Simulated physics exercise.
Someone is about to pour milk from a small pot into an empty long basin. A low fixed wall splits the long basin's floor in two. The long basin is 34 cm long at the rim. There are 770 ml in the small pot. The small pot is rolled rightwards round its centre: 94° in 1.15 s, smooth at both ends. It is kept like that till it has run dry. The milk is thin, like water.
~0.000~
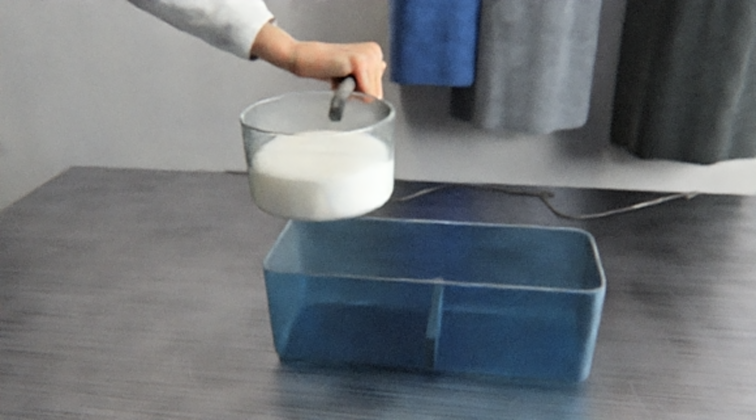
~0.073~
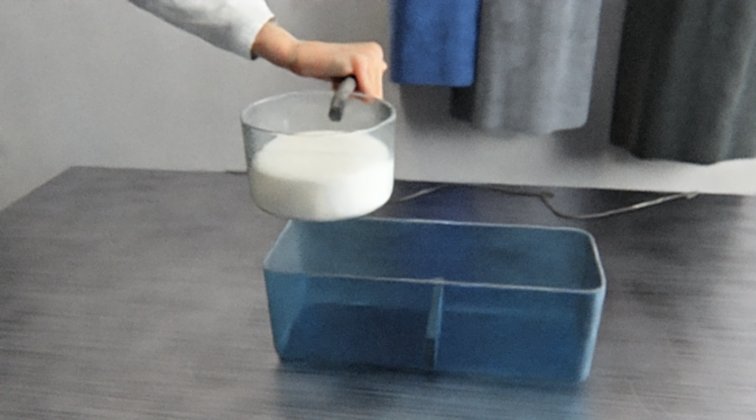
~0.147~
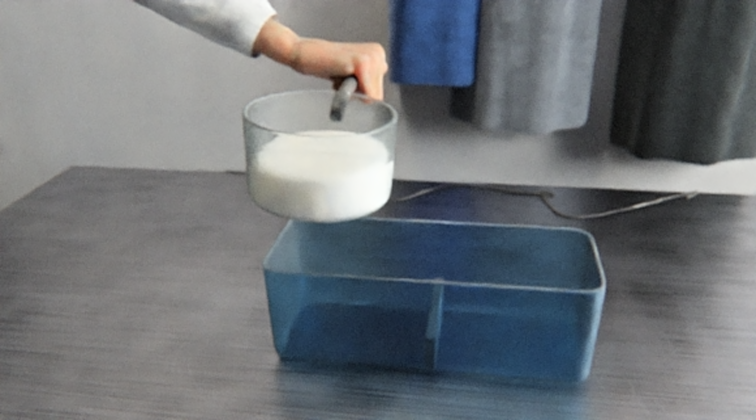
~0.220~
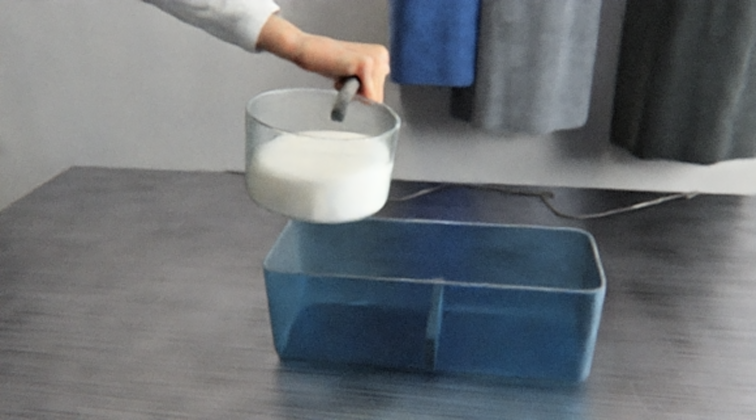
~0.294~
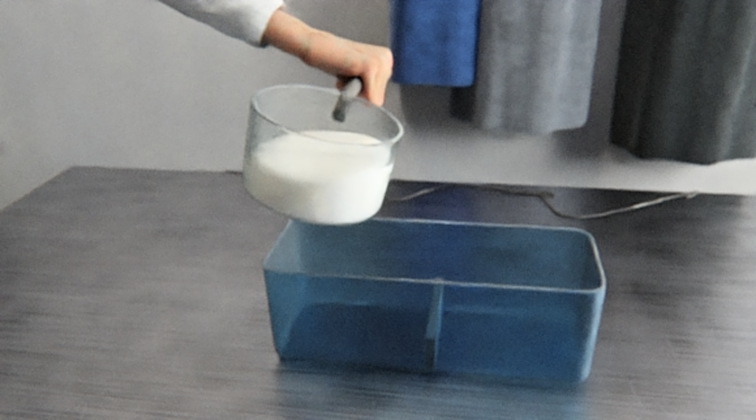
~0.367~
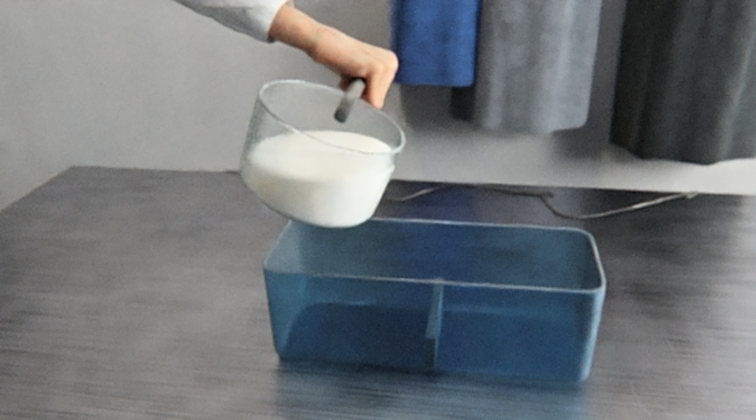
A hand holds a small glass pot of milk above an empty blue basin, tilting it rightwards.
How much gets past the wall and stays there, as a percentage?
About 52 per cent.
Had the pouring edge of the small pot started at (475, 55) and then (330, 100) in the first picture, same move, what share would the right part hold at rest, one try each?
In turn about 95 and 5 per cent.
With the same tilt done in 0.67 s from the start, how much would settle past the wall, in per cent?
Then about 40 per cent.
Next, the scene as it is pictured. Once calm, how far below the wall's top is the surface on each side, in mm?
Left about 24 mm, right about 20 mm.
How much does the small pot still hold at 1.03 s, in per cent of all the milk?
Near 26 in a hundred.
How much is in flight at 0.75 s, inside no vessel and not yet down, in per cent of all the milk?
About 20 per cent.
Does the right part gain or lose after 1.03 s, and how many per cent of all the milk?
It goes up by about 5.
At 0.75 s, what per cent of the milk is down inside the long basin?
Some 8 per cent.
Then, 0.75 s in, the tilt is 69° and 72 per cent is still to pour, 2 is left of the wall and 6 right of it.
Then, 1.03 s in, the tilt is 92° and 26 per cent is still to pour, 18 is left of the wall and 46 right of it.
Then, 1.33 s in, the tilt is 94° and 6 per cent is still to pour, 40 is left of the wall and 52 right of it.
Then, 1.65 s in, the tilt is 94° and 1 per cent is still to pour, 47 is left of the wall and 51 right of it.
Finally, 48 per cent lies left of the wall, 52 right of it and 0 outside.
